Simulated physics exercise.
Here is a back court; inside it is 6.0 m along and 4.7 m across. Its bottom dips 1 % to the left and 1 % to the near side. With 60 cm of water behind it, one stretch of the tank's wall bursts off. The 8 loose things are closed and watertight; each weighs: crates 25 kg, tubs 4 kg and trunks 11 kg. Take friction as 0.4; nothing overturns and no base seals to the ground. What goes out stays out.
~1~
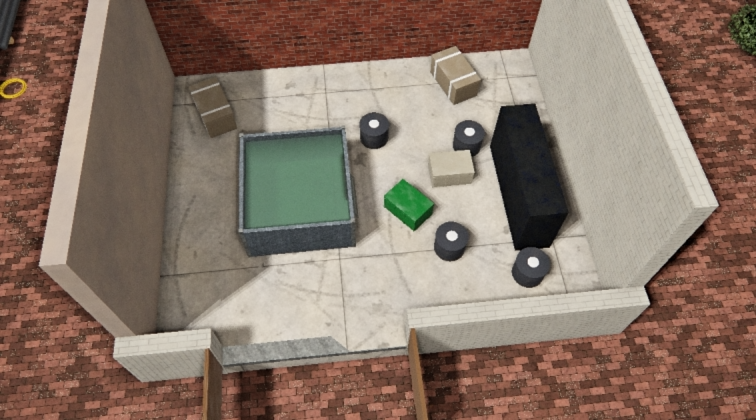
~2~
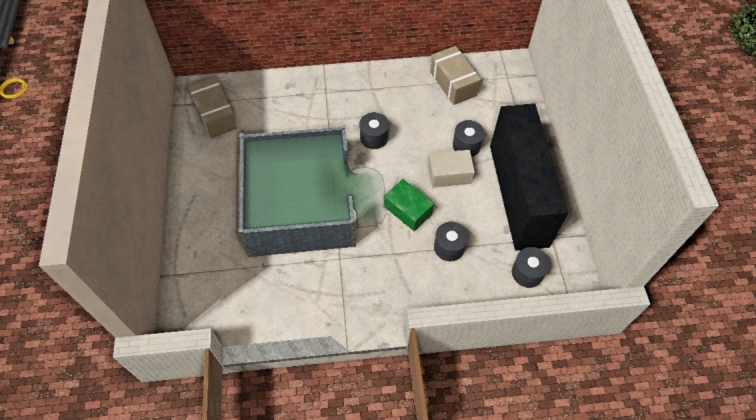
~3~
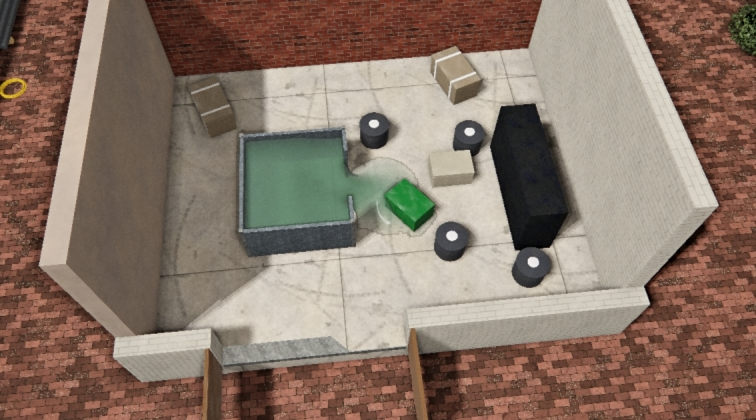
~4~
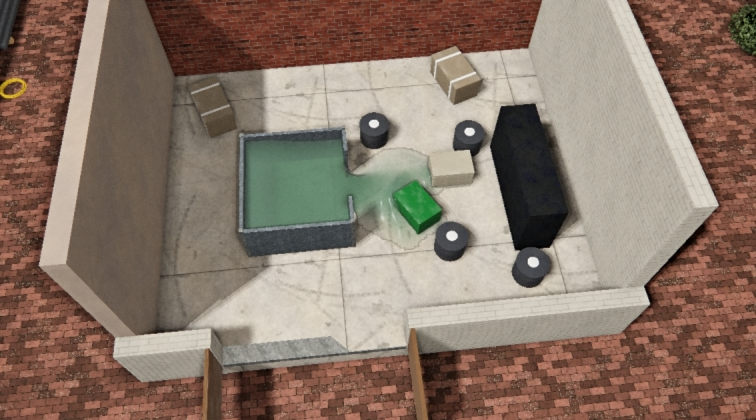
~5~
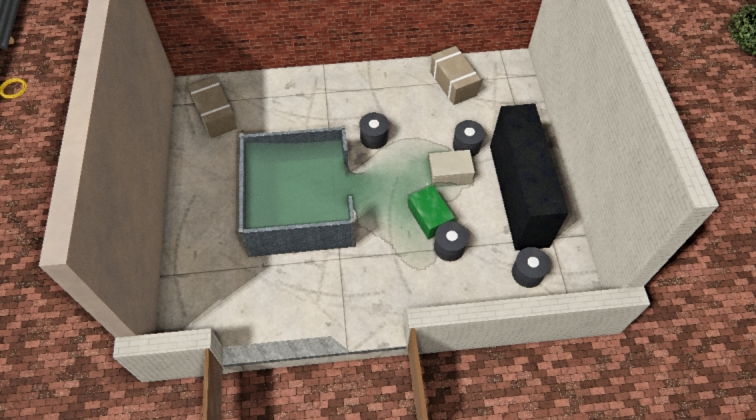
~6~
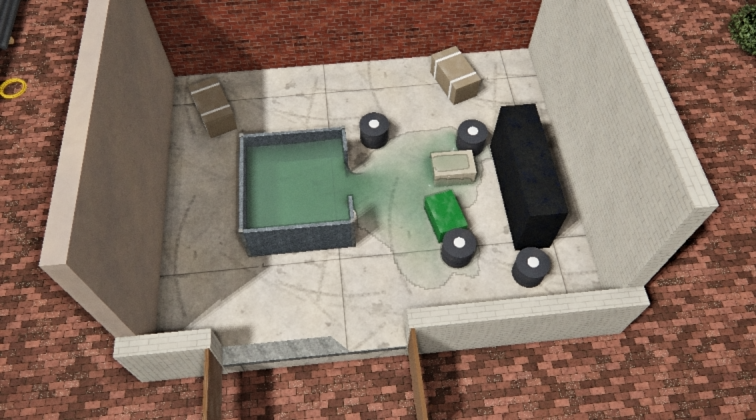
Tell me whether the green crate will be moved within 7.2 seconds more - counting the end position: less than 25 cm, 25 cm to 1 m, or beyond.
Green crate ends far away.
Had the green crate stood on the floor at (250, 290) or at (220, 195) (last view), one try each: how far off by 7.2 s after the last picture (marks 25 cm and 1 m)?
In that order: It stays put; it holds its place.
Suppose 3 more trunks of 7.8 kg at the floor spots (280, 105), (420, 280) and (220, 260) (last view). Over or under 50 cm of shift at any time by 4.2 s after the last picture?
In that order: Under, more, short of it.
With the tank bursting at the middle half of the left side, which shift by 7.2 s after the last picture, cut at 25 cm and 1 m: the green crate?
In that case the green crate barely shifts.
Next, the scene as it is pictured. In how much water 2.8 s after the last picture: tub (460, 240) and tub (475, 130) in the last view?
Roughly 7 and 9 cm.
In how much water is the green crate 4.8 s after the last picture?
Roughly 8 cm.
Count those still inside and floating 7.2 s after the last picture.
I count 3.
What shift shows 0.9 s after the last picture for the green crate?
About 140 cm.
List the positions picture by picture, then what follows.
In the first frame, the green crate at (409, 199), on the bottom; 2.1 m2 under water; 0 of 8 have shifted.
In the second frame, the green crate at (409, 199) rests on the ground; water covers 2.5 m2; 0 of 8 have shifted.
In the third frame, the green crate at (410, 199) rests on the ground; 3.0 m2 under water; 0 of 8 have shifted.
In the fourth frame, the green crate at (418, 202) rests on the ground, 13 cm from its start; water covers 3.5 m2; 1 of 8 have shifted.
In the fifth frame, the green crate at (432, 207) rests on the ground, 33 cm from its start; 4.3 m2 under water; 1 of 8 have shifted.
In the sixth frame, the green crate at (447, 211), on the bottom, 55 cm from its start; 5.2 m2 under water; 3 of 8 have shifted.
Then, 0.9 s after the last picture the green crate is near (507, 246), 1.5 m from its start, aground; 0 of 8 are out; 1 afloat.
Then, 2.8 s after the last picture the green crate is near (537, 284), 2.1 m from its start, aground; 0 of 8 are out; 4 afloat.
Then, 4.8 s after the last picture the green crate is near (577, 262), 2.4 m from its start, aground; 0 of 8 are out; 3 afloat.
Then, 7.2 s after the last picture the green crate is near (553, 262), 2.1 m from its start, aground; 0 of 8 are out; 3 afloat.
